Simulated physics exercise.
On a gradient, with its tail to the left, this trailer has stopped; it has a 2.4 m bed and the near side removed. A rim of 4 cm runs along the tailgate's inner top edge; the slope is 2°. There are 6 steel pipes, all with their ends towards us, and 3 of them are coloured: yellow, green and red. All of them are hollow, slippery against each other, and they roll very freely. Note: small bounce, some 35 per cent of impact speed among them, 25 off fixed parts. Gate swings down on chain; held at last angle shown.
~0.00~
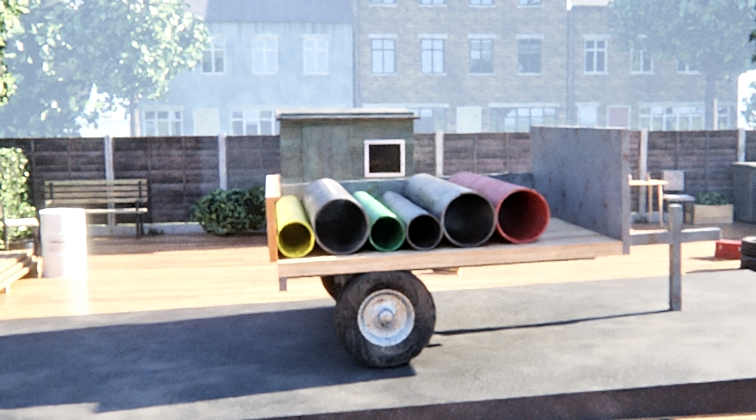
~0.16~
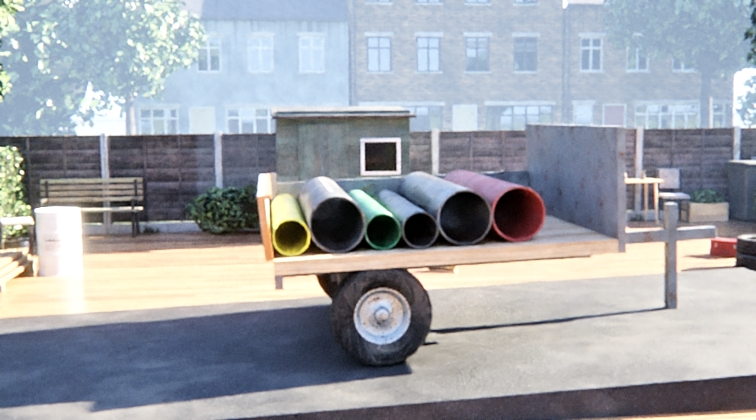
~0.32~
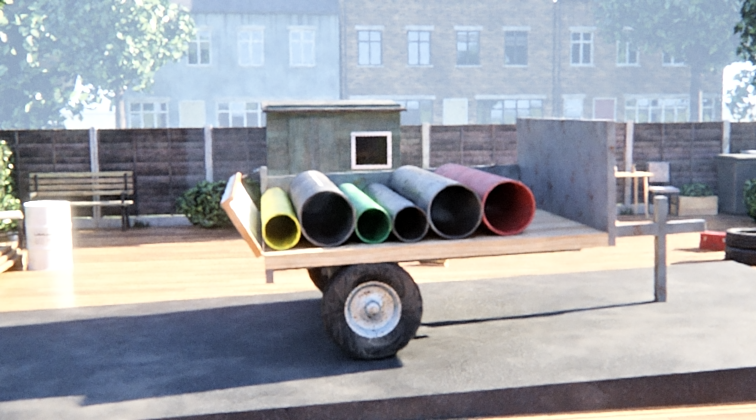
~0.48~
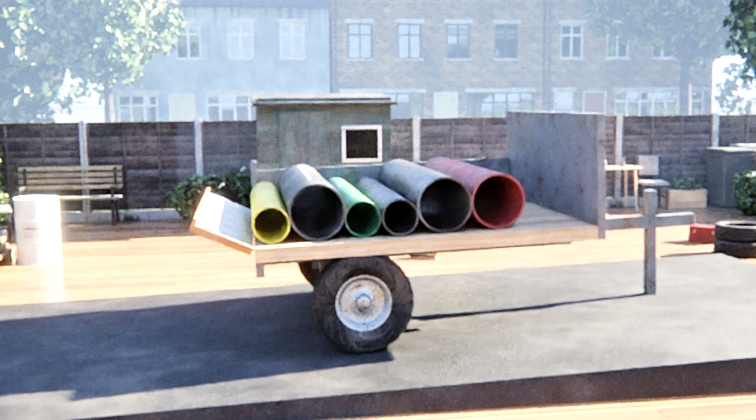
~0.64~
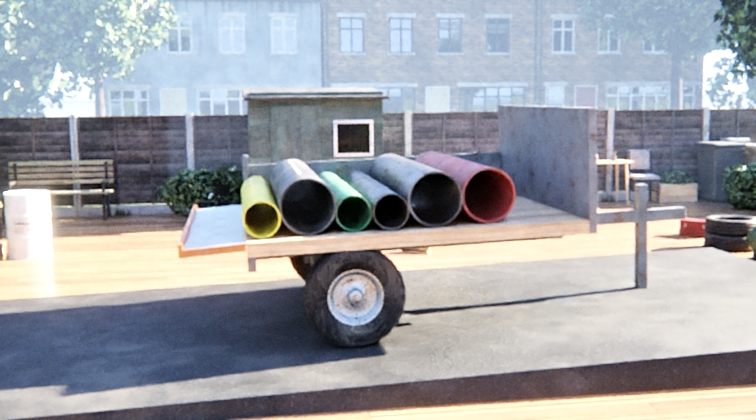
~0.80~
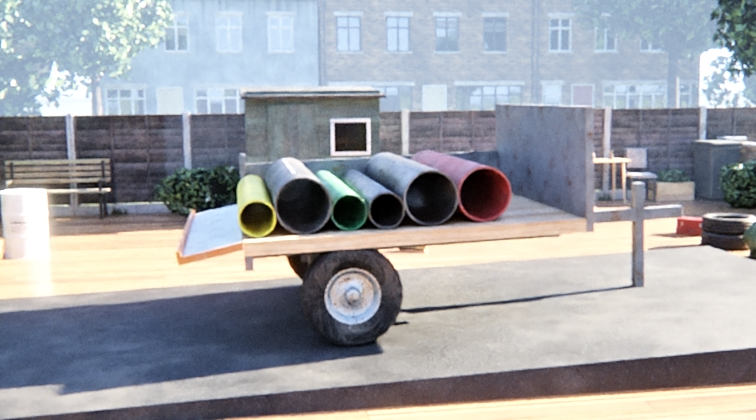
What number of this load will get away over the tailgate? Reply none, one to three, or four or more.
Reply: Four or more.
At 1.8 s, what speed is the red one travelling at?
Estimated speed near 0.2 m/s.
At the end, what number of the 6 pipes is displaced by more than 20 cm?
6.
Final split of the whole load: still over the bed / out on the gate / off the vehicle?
The split comes out as 0, 0 and 6.
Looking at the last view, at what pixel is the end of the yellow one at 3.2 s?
I'd point to somewhere near (122, 337).
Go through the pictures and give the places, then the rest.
Yellow (295, 239), green (388, 234), red (523, 216); gate 88° above level, tip at (270, 200); 6 of the 6 make up the bottom layer on the bed, in the first frame.
Yellow (291, 237), green (384, 232), red (519, 214); gate 84° above level, tip at (261, 199), in the second frame.
Yellow (282, 231), green (374, 226), red (509, 208); gate 59° above level, tip at (226, 204), in the third frame.
Yellow (271, 225), green (364, 219), red (499, 201); gate 24° above level, tip at (193, 228), in the fourth frame.
Yellow (262, 220), green (354, 214), red (490, 196); gate 4° below level, tip at (182, 254), in the fifth frame.
Yellow (257, 219), green (350, 213), red (485, 194); gate 12° below level, tip at (181, 261), in the sixth frame.
By 1.8 s, yellow is on the gate, 5 cm past the hinge, rolling left; green is on the bed, 60 cm short of the hinge, rolling left; red is on the bed, 160 cm short of the hinge, rolling left; 0 of 6 are out.
By 3.2 s, yellow is off the vehicle; green is on the bed, 25 cm short of the hinge, rolling left; red is on the bed, 125 cm short of the hinge, rolling left; 1 of 6 is out.
By 4.8 s, yellow is out on the ground; green is dropping off the gate; red is on the bed, 55 cm short of the hinge, rolling left; 3 of 6 are out.
By 6.6 s, yellow is out on the ground; green is off the vehicle; red is dropping off the gate; 6 of 6 are out.
Finally (9.0 s), yellow is out on the ground; green is off the vehicle; red is out on the ground; 6 of 6 are out.
